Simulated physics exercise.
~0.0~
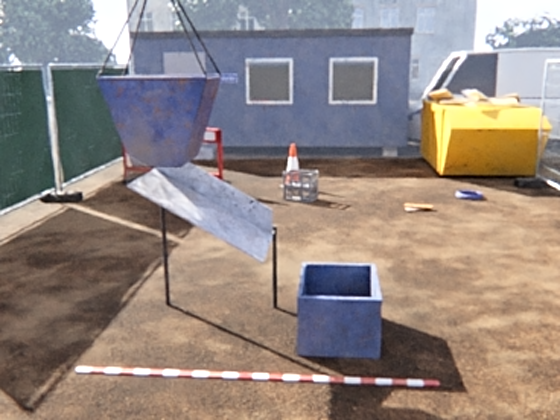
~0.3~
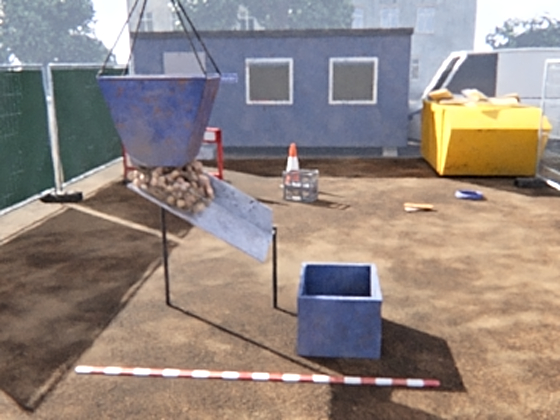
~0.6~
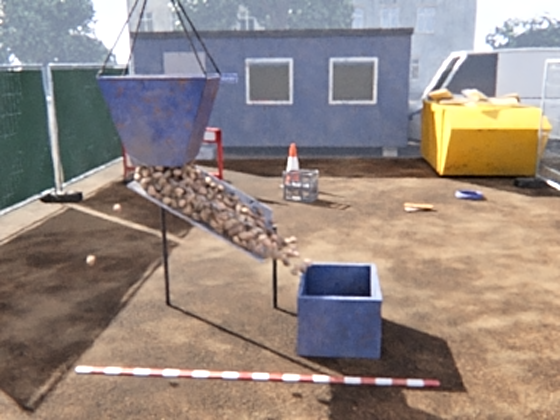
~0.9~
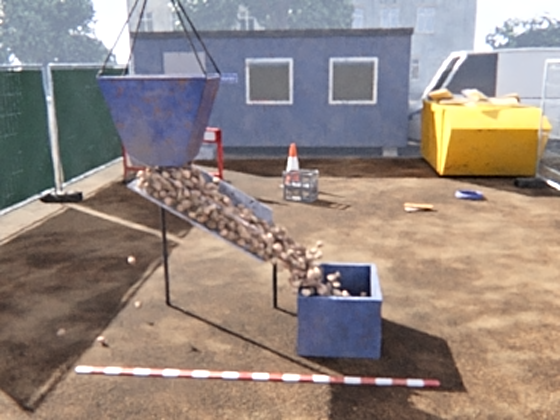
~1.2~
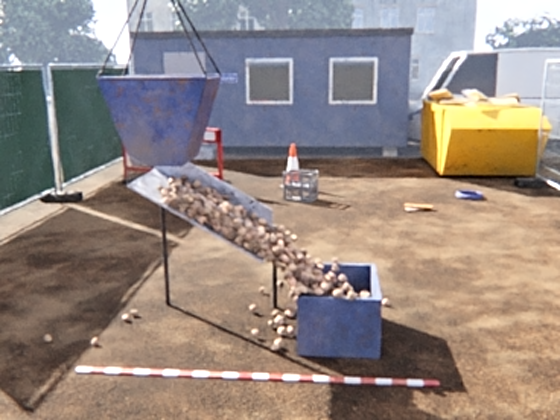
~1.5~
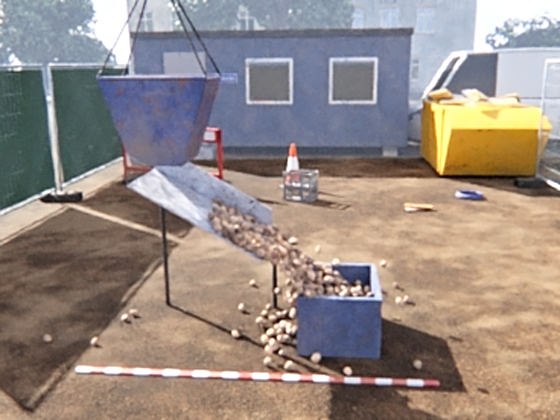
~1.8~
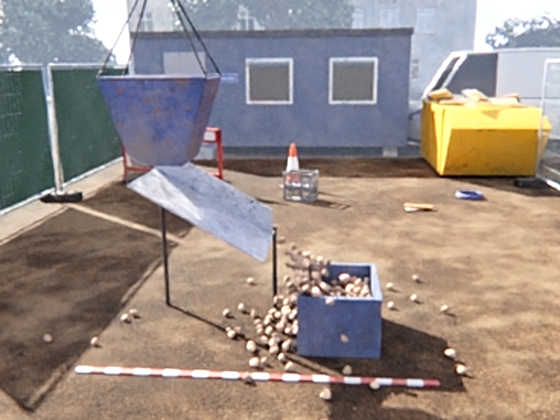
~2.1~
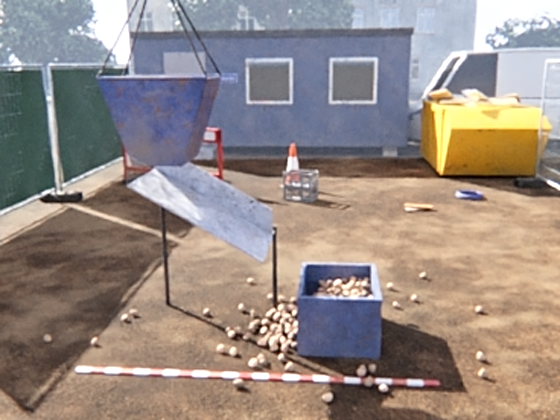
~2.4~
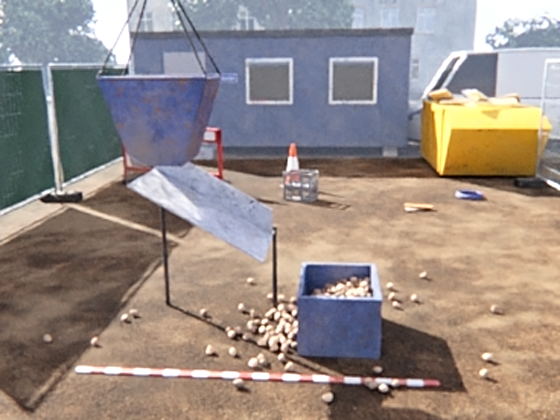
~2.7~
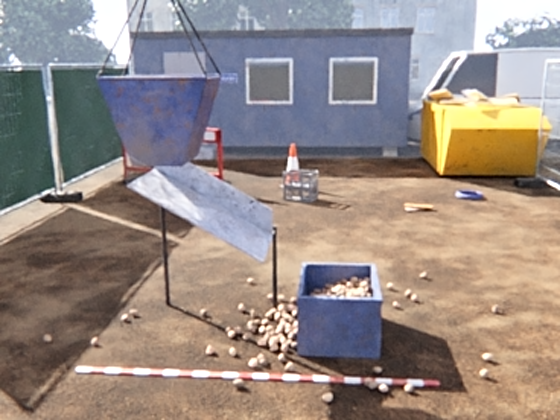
Round stones dropping from a hanging skip, sliding down a steel chute and mostly filling a blue bin, some scattering around it.
